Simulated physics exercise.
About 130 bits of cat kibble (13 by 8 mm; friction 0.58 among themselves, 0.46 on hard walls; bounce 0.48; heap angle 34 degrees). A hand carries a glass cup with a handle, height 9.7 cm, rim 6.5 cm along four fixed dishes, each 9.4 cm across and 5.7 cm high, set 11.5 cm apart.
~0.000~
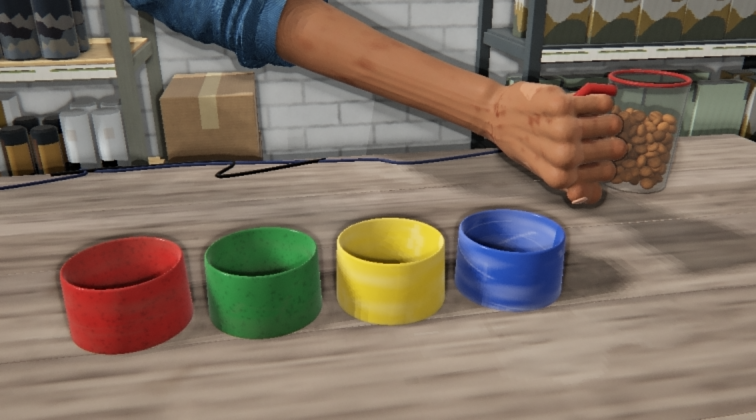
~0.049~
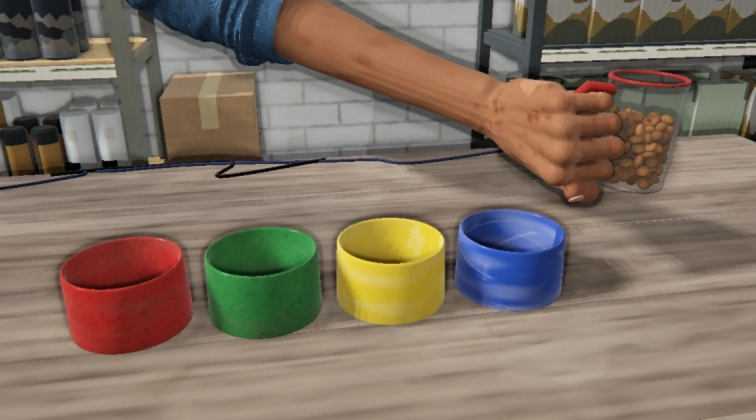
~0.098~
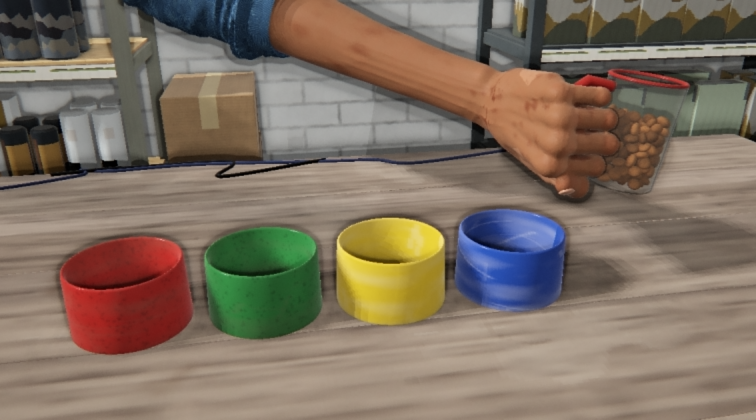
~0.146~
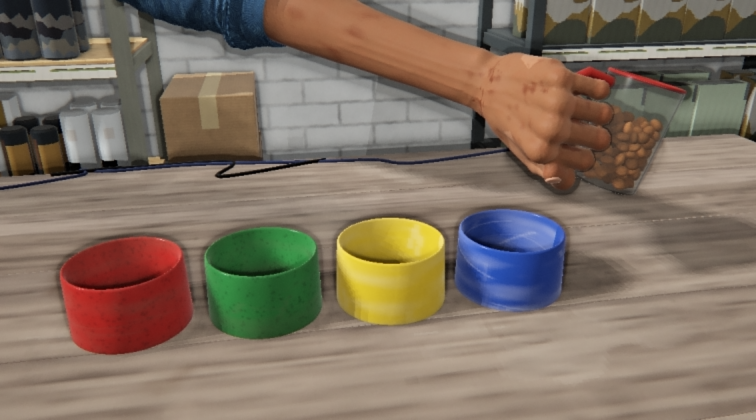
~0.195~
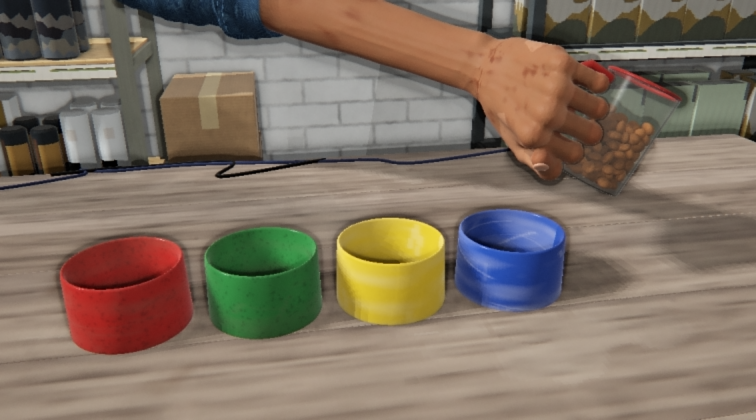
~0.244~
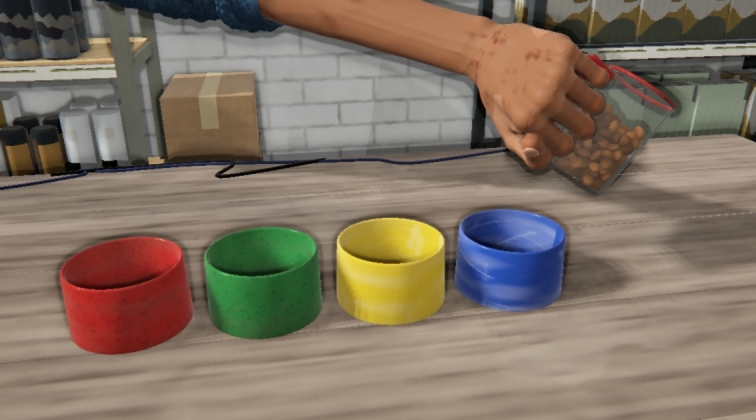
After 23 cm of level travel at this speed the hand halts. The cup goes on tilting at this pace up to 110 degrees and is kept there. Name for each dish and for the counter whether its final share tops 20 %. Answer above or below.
Red dish: Below; blue dish: Above; green dish: Below; yellow dish: Below; on the counter: Above.
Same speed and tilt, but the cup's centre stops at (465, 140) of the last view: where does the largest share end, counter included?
The winner: Blue.
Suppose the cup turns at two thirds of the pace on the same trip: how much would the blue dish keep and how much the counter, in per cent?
Then: Blue 40; counter 50.
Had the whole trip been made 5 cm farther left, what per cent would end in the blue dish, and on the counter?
Blue 30, counter 10.
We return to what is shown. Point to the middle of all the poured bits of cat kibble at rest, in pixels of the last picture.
Around (495, 277).
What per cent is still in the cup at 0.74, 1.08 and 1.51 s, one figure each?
In turn: 90, 50, 35.
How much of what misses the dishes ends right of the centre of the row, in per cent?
Some 100 per cent.
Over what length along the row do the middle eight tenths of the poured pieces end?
Some 9 cm.
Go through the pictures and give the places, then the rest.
Cup at (640, 132), tilt 0 degrees, lip at (683, 77), moved 0.0 cm; middle of the pieces at (636, 154); blue dish at (512, 230); yellow dish at (391, 240); green dish at (262, 251); red dish at (123, 262), in the first frame.
Cup at (639, 132), tilt 2 degrees, lip at (682, 78), moved 0.2 cm; middle of the pieces at (634, 154), in the second frame.
Cup at (633, 132), tilt 8 degrees, lip at (681, 82), moved 0.7 cm; middle of the pieces at (627, 154), in the third frame.
Cup at (625, 133), tilt 16 degrees, lip at (677, 89), moved 1.6 cm; middle of the pieces at (615, 154), in the fourth frame.
Cup at (615, 133), tilt 25 degrees, lip at (672, 98), moved 2.5 cm; middle of the pieces at (603, 154), in the fifth frame.
Cup at (606, 134), tilt 35 degrees, lip at (665, 108), moved 3.4 cm; middle of the pieces at (592, 152); blue dish at (512, 230); yellow dish at (391, 240); green dish at (262, 251); red dish at (123, 262). Its pace works out near 190 degrees a second; the hand travels 18 cm a second, in the sixth frame.
After 0.74 s, tilt 110 degrees; cup holds 90 %, blue 5 %.
After 1.08 s, tilt 110 degrees; cup holds 50 %, blue 40 %.
After 1.51 s, tilt 110 degrees; cup holds 35 %, blue 50 %.
By 3.0 s all is still; red 0 %, blue 50 %, green 0 %, yellow 0 %, counter 35 %, cup 15 %.
